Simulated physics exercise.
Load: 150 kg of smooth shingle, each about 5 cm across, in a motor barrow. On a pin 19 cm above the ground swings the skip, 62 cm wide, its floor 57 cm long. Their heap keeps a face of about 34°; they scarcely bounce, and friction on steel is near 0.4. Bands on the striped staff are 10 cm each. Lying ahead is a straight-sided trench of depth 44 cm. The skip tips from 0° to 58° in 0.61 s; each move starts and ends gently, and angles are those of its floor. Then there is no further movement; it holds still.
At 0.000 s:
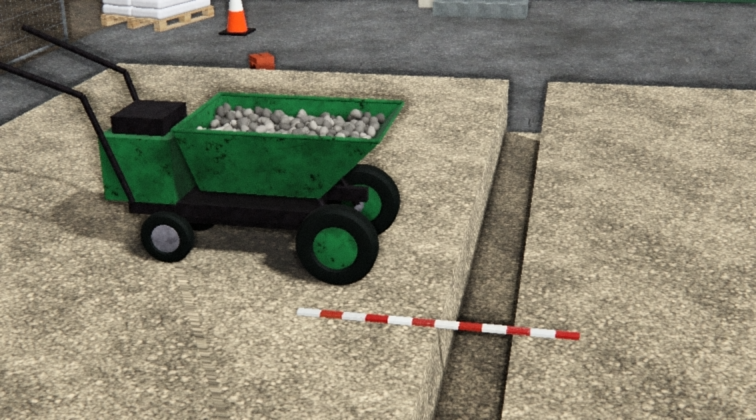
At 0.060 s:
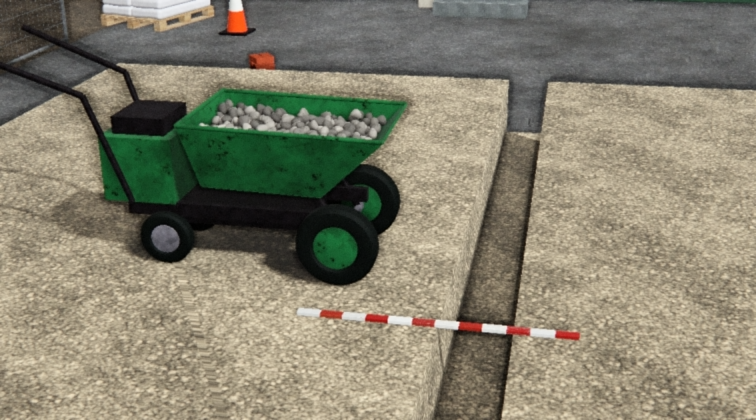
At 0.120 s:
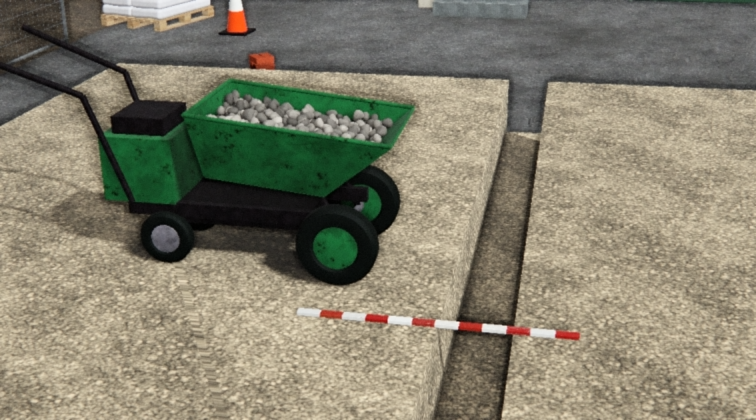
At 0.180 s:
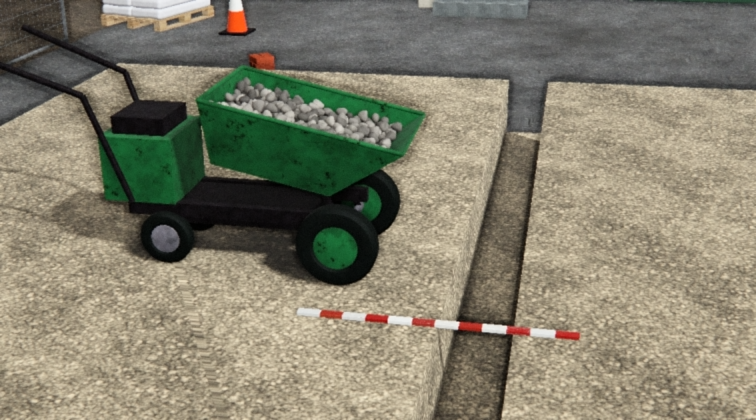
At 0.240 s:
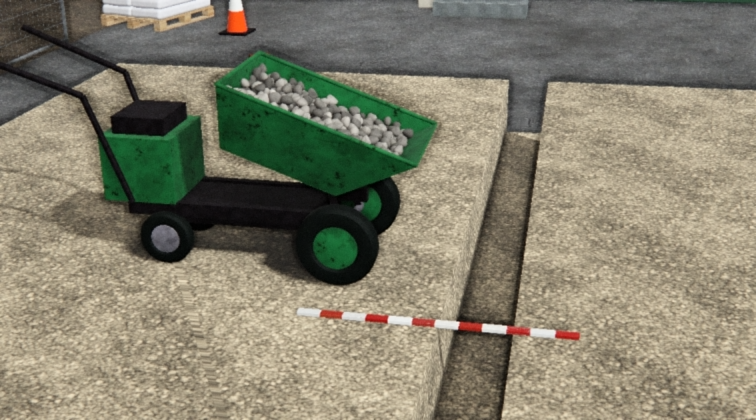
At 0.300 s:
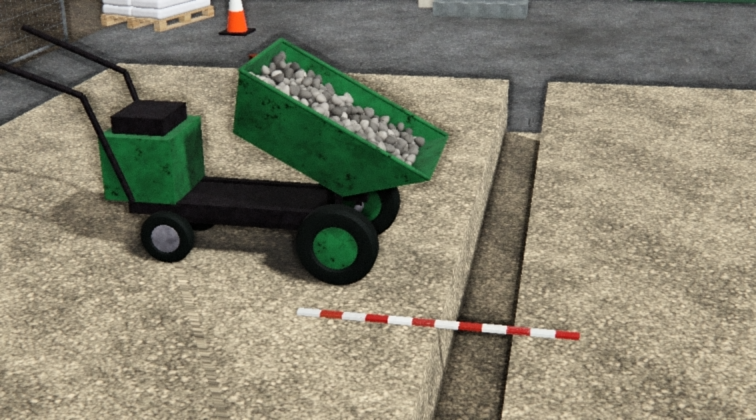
A green skip full of grey stones tilts steadily toward the right on a motor barrow.
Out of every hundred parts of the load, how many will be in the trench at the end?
Close to 55 in every hundred.
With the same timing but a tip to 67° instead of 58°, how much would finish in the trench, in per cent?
Roughly 50%.
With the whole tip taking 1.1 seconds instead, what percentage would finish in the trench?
Probably about 70 in a hundred.
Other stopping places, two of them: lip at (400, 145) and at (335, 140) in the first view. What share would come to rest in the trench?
Near 45 and near 85 percent.
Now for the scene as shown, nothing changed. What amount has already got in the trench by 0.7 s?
Around 10 per cent of it, at that instant.
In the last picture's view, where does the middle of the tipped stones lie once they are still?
Look at roughly (514, 322).
After 0.5 s the floor is at 49°; 100 % in the skip; the foremost stones are at (437, 190).
After 0.7 s the floor is at 58°; 89 % in the skip, 11 % in the trench; the foremost stones are at (517, 245).
After 1.1 s the floor is at 58°; 33 % in the skip, 27 % in the trench, 41 % past the trench; the foremost stones are at (665, 285).
After 3.0 s the floor is at 58°; 0 % in the skip, 55 % in the trench, 45 % past the trench; the foremost stones are past the picture's edge.
